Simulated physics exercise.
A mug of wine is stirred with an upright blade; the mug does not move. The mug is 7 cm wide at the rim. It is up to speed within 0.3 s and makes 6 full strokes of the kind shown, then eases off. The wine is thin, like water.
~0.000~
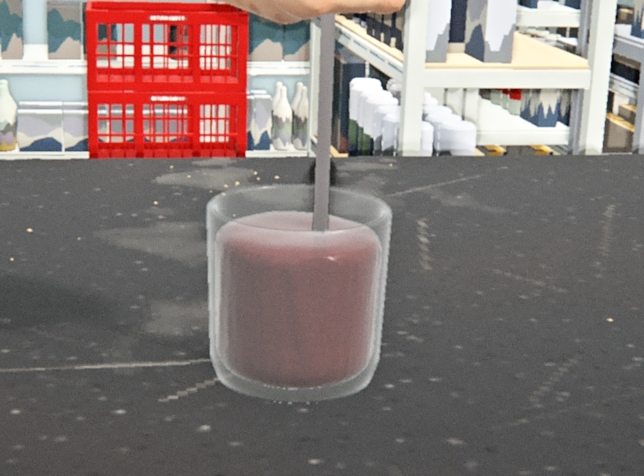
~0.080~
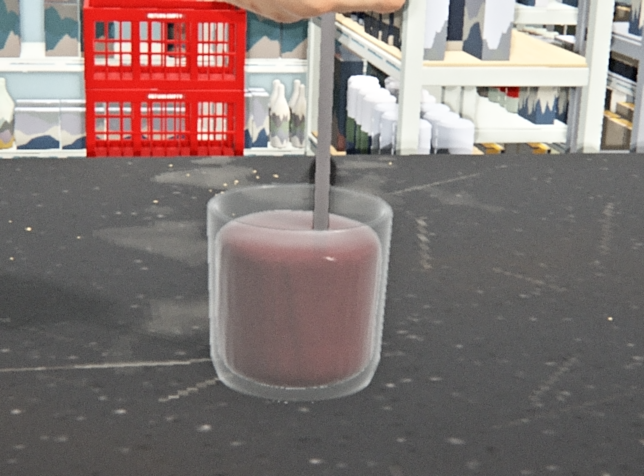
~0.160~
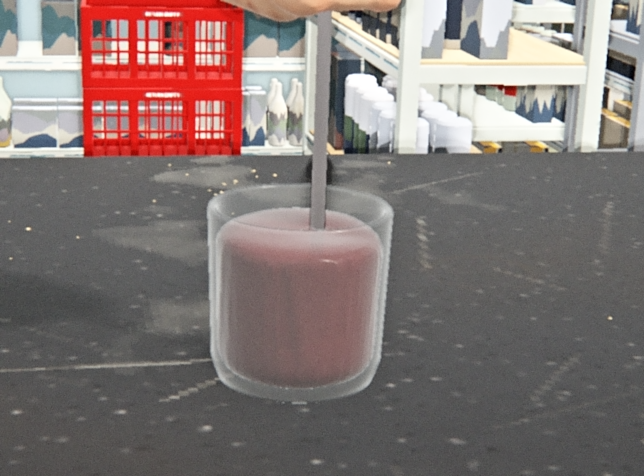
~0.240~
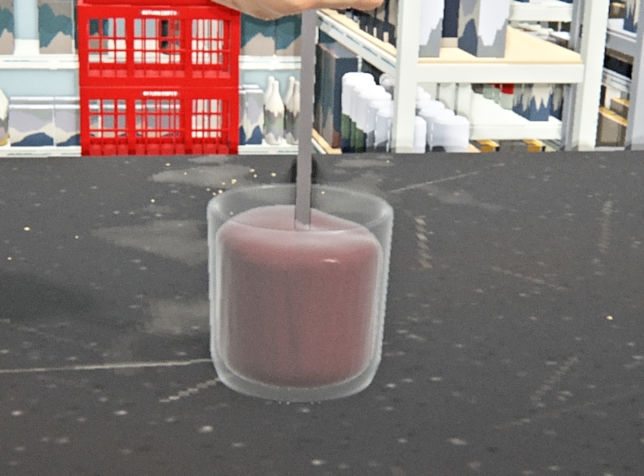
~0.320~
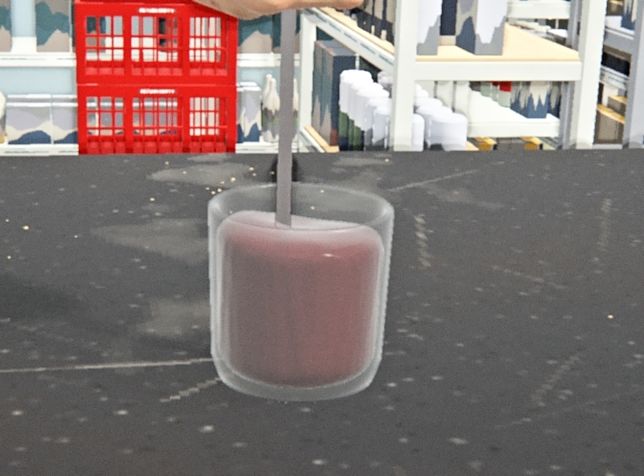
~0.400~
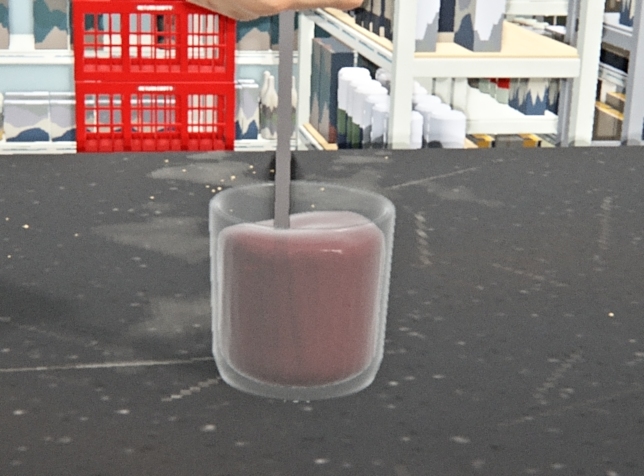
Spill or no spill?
This mug stays dry outside.
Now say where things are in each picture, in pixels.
The stem is at (327, 59); surface from (216, 235) to (380, 232); the rim runs from (211, 214) to (385, 211), in the first picture.
The stem is at (327, 58); surface from (215, 235) to (380, 233), in the second picture.
The stem is at (323, 57); surface from (216, 235) to (381, 232), in the third picture.
The stem is at (308, 55); surface from (217, 233) to (379, 236), in the fourth picture.
The stem is at (288, 55); surface from (219, 227) to (381, 231), in the fifth picture.
The stem is at (286, 57); surface from (218, 228) to (382, 225), in the sixth picture.
After 1.09 s 0 ml is over the rim.
After 1.78 s 0 ml is over the rim.
After 2.47 s 0 ml is over the rim.
After 3.16 s 0 ml is over the rim.
In the end 0 ml is over the rim.
